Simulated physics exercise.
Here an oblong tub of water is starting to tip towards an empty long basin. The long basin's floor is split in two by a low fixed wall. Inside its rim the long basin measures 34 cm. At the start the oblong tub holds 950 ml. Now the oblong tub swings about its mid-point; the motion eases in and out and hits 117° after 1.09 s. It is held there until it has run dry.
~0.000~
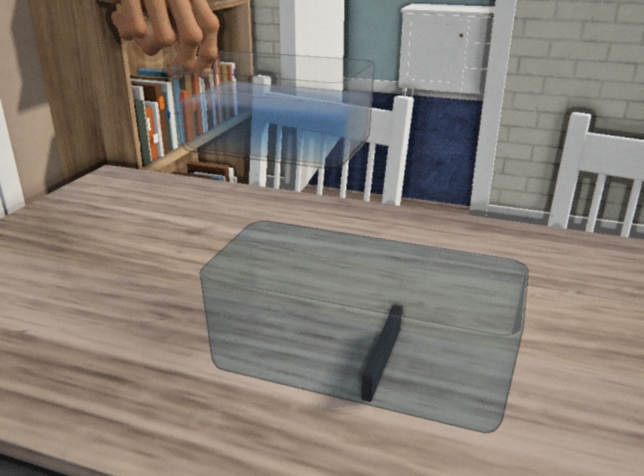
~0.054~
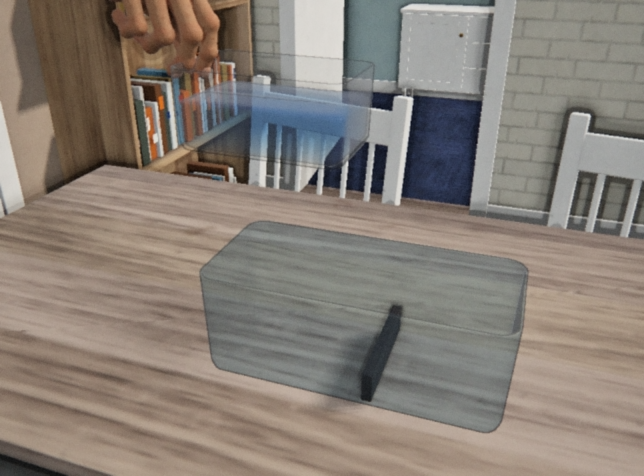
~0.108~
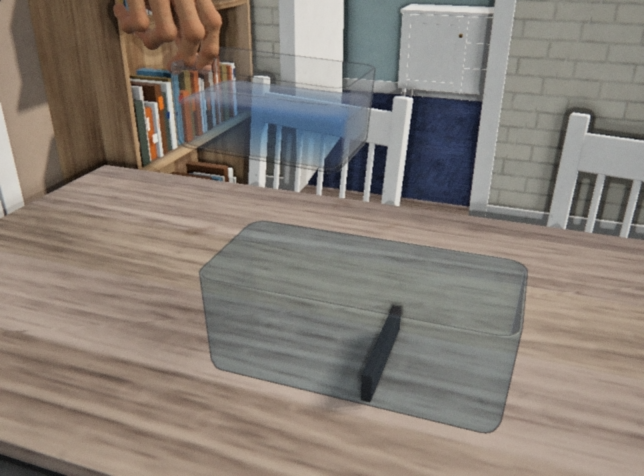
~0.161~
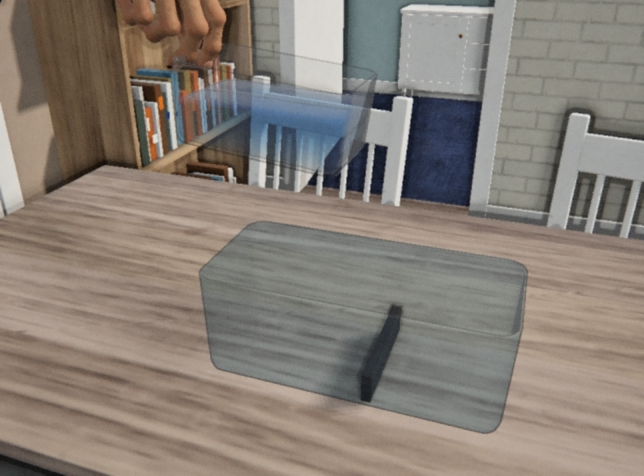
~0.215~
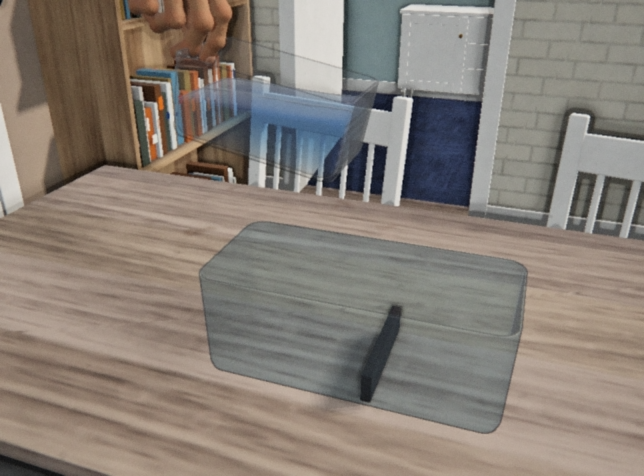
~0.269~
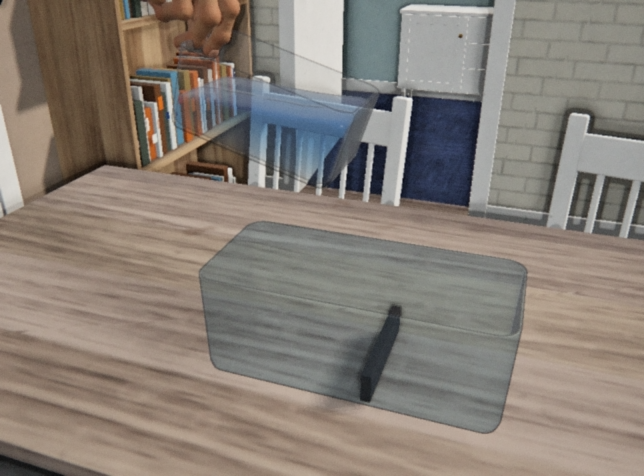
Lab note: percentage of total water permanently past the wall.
Approx. 55 %.
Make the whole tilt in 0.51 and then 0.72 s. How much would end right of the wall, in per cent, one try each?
Result: 40 per cent, then 45 per cent.
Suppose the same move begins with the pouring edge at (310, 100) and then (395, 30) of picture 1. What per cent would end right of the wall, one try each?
Try 1: Approx. 25 %; try 2: Approx. 60 %.
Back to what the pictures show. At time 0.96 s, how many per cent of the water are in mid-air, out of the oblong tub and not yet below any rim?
10 per cent, roughly.
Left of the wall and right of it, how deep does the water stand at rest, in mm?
On the left it stands about 14 mm, on the right about 26 mm.
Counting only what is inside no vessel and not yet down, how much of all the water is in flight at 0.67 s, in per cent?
Close to 46 per cent, I'd say.
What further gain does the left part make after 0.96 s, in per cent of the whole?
I'd put it at some 18 percent.
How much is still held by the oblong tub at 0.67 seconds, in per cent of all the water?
I'd estimate some 36 % remains.
Then, 0.67 s in, the tilt is 78° and 36 per cent is still to pour, 0 is left of the wall and 17 right of it.
Then, 0.96 s in, the tilt is 113° and 6 per cent is still to pour, 23 is left of the wall and 58 right of it.
Then, 1.26 s in, the tilt is 117° and 0 per cent is still to pour, 39 is left of the wall and 56 right of it.
Then, 1.59 s in, the tilt is 117° and 0 per cent is still to pour, 40 is left of the wall and 55 right of it.
Finally, 40 per cent lies left of the wall, 55 right of it and 5 outside.
